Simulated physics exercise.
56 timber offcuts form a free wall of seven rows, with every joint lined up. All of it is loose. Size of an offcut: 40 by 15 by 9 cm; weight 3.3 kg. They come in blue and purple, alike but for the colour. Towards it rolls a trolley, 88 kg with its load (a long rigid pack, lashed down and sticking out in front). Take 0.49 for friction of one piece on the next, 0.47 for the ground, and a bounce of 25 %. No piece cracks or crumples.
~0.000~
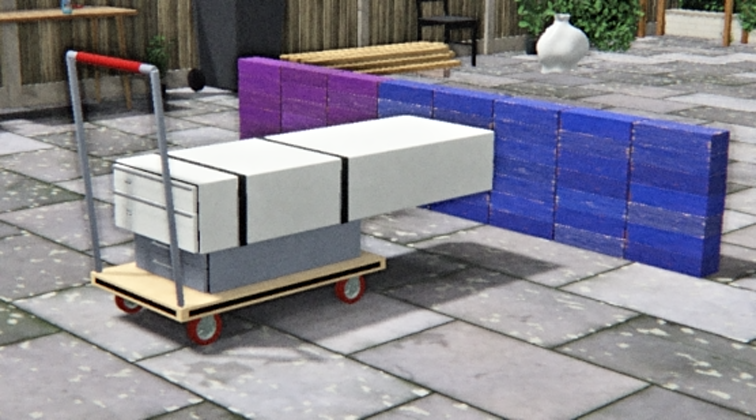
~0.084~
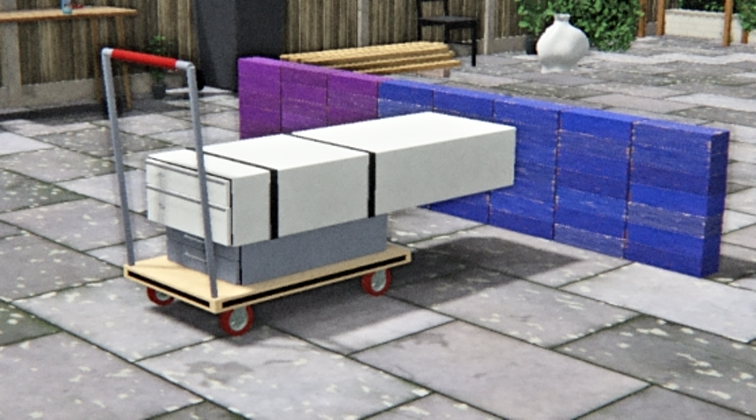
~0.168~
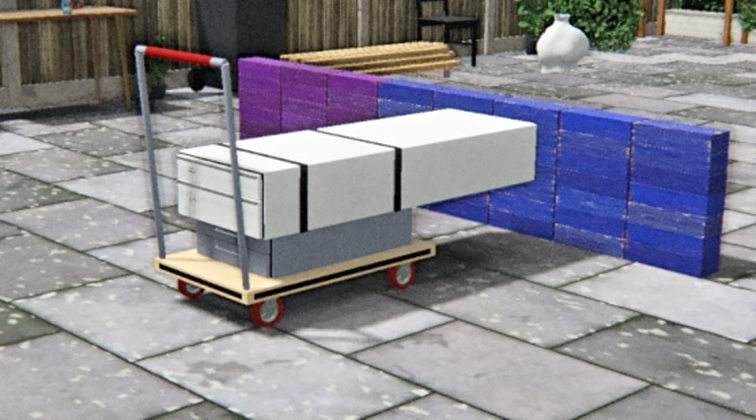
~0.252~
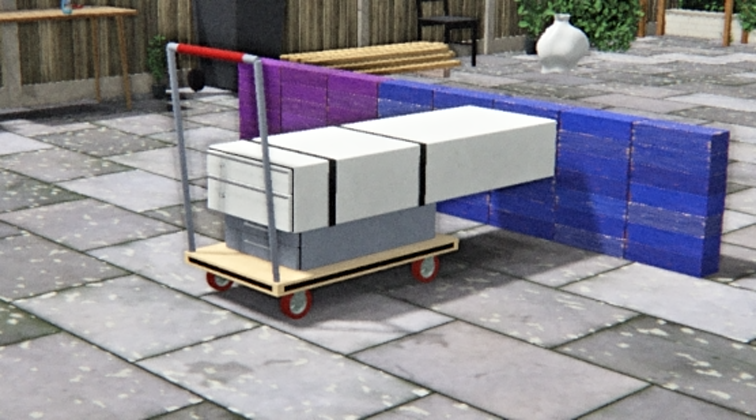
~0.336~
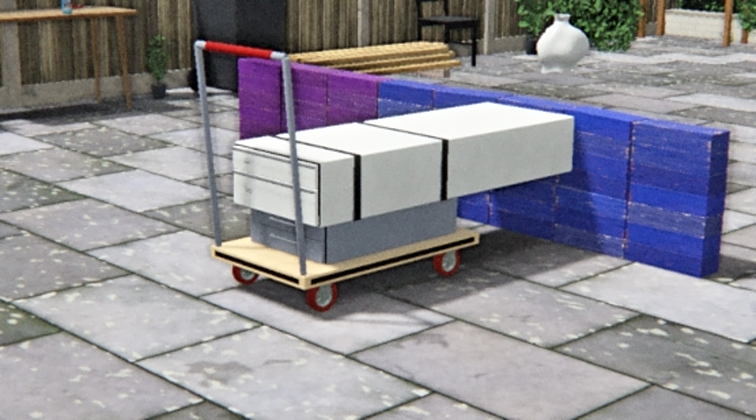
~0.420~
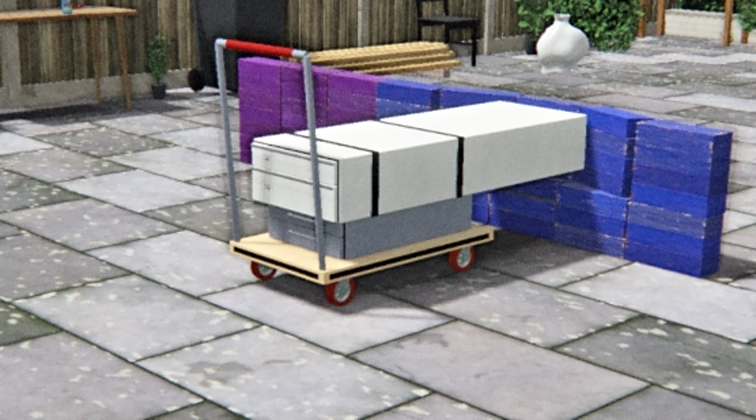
On a grey stone-paved patio edged by a wooden fence, seen from slightly above by a still camera, a low wall of stacked blocks, purple at the left and blue along the rest, stands behind a red-handled trolley. The trolley carries a long white pack strapped over a grey base. It rolls steadily rightward until the pack's front end meets the blue blocks and pushes some slightly out of line.
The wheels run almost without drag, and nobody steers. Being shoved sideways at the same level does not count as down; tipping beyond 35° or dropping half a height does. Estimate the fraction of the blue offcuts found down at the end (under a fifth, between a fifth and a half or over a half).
The part is from a fifth to a half.
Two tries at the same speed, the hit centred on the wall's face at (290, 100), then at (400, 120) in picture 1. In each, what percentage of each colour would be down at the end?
Purple 40 then 20, blue 0 then 30 per cent.
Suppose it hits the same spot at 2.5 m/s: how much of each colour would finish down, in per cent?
In that case purple 0, blue 40 per cent.
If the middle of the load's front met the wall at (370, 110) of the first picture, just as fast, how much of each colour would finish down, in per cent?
In that case purple 20, blue 20 per cent.
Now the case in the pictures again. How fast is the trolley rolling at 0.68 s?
Near 1.0 m/s.
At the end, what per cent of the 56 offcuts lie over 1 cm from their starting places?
Shifted: 50 per cent.
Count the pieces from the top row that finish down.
3 from that row.
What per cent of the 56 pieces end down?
About 25 per cent.
By 0.50 s, load 21 cm past the wall's line, still rolling; 4 of the 35 blue offcuts down (4 of 56 in all colours); top blue offcut tilted 9°.
By 0.68 s, load 40 cm past the wall's line, still rolling; 12 of the 35 blue offcuts down (12 of 56 in all colours); top blue offcut tilted 40°, 13 cm lower.
By 0.98 s, load 69 cm past the wall's line, still rolling; 12 of the 35 blue offcuts down (12 of 56 in all colours); top blue offcut tilted 49°, 41 cm lower.
By 1.32 s, load 88 cm past the wall's line, still rolling; 14 of the 35 blue offcuts down (14 of 56 in all colours); top blue offcut tilted 21°, 48 cm lower.
When it is over (2.1 s), load 92 cm past the wall's line, stopped; 14 of the 35 blue offcuts down (14 of 56 in all colours); top blue offcut 55 cm lower; top purple offcut unmoved. That is 40 per cent. In pixels of the last frame, middles, top blue offcut near (546, 180), top purple offcut near (268, 69).
